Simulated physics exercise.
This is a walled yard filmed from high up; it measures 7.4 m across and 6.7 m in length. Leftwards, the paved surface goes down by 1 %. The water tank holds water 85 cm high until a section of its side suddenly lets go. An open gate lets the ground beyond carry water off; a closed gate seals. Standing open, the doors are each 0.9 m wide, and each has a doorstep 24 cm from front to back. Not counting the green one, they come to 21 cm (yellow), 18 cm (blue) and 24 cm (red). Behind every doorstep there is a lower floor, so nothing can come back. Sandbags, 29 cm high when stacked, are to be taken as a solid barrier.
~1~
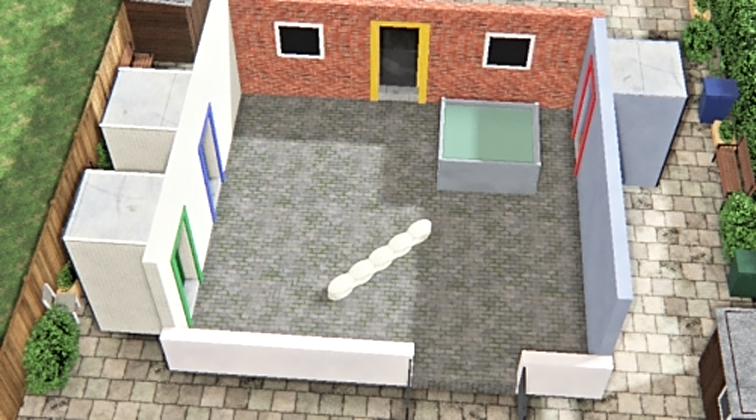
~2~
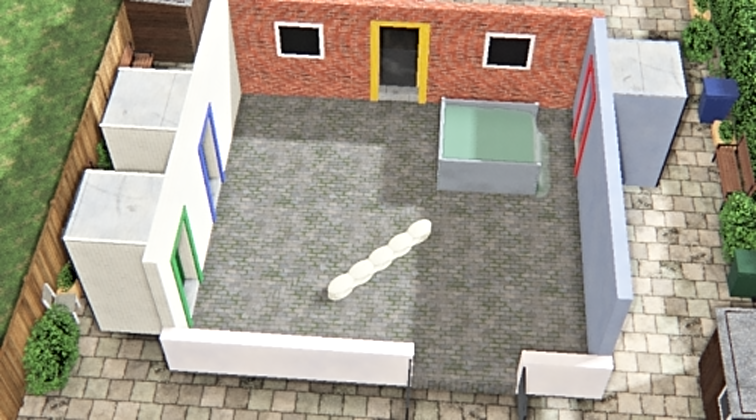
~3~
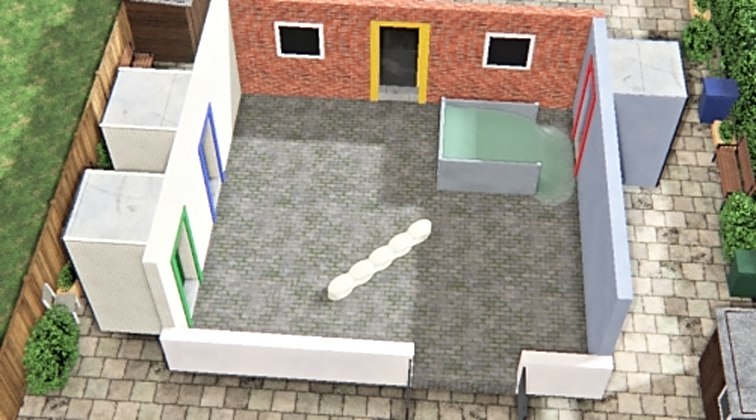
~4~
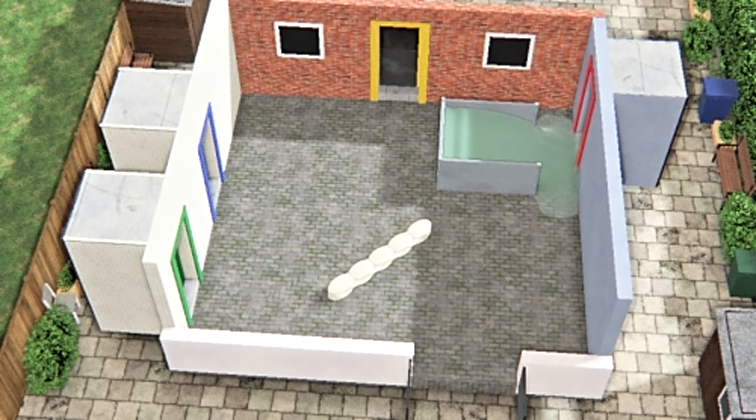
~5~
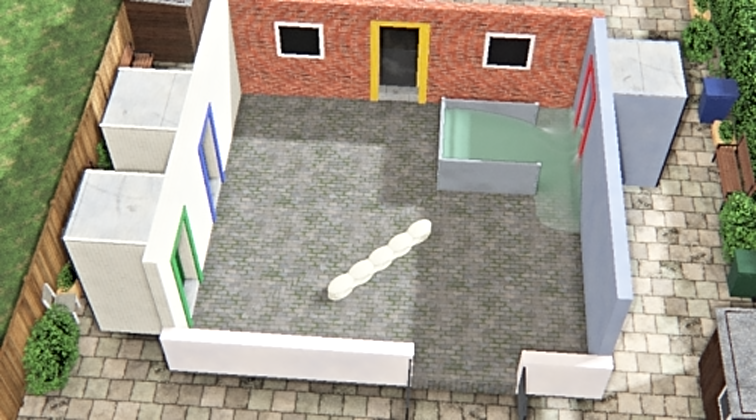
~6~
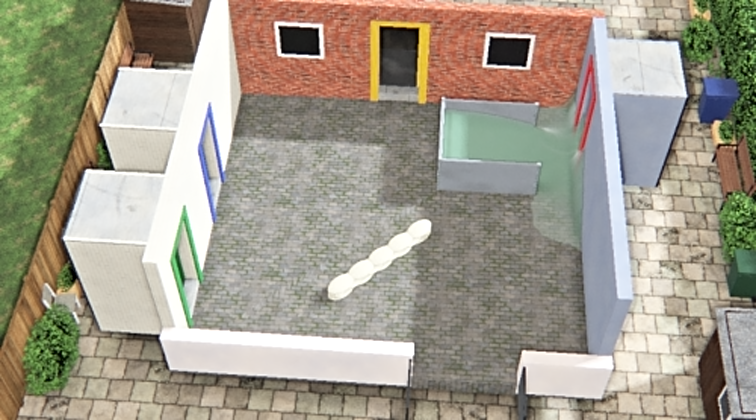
At the start, greenish water sits still in a rectangular tank near the brick wall of a paved, walled yard, with a pale lumpy barrier lying mid-floor. Water then emerges from the tank's right side, spreads to the wall beside the red door, and creeps forward along it.
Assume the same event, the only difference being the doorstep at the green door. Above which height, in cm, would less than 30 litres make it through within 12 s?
Above roughly 7 cm.
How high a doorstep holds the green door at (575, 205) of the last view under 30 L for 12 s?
It needs about 34 cm.
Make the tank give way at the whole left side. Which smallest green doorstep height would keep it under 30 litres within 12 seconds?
At least roughly 13.0 centimetres tall.
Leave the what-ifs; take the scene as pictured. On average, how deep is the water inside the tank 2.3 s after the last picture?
Around 20 cm on average.
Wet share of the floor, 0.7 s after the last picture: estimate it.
I'd say near 15 percent is wet.
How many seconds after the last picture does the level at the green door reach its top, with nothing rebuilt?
It peaks at about 7.5 s.
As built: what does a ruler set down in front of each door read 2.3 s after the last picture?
In cm: Yellow 10, blue 0, green 0, red 25.
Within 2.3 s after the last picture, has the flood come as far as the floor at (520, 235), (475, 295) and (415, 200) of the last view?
Status: Submerged / submerged / clear.
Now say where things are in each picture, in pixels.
In the first picture, still water, 85 cm deep, in the water tank at (490, 134); the green door at (187, 274) is dry.
In the second picture, the gap is at (533, 153), the front 0.3 m out at (546, 192); the back of the water tank holds 85 cm.
In the third picture, the front is at (571, 185), 0.8 m from the gap at (532, 155); 1.5 m2 of floor is wet, 85 cm left at the back.
In the fourth picture, the gap is at (532, 156), the front 1.1 m out at (584, 163); the back of the water tank holds 78 cm.
In the fifth picture, the gap is at (532, 157), the front 1.3 m out at (580, 229); the back of the water tank holds 72 cm.
In the sixth picture, the front is at (581, 246), 1.6 m from the gap at (532, 157); 3.1 m2 of floor is wet, 72 cm left at the back; the green door at (187, 274), 7.6 m from the gap, is still 7.1 m from the nearest water.
Then, 0.7 s after the last picture water covers 15 % of the floor, deepest (60 cm) near (572, 110); it has not reached the green door.
Then, 2.3 s after the last picture water covers 45 % of the floor, deepest (28 cm) near (573, 116); it has not reached the green door.
Then, 11.3 s after the last picture water covers 85 % of the floor, deepest (9 cm) near (215, 214); 8 cm at the green door, 0 litres in over its 18 cm doorstep.
At the green door as built, the water peaked near 13 cm, 7.7 s after the last picture.
Run again over the same 12 s with other heights there, 39 litres in over 6.5 cm, 11 litres over 9 cm. The limit of 30 litres is kept from about 7 cm up.
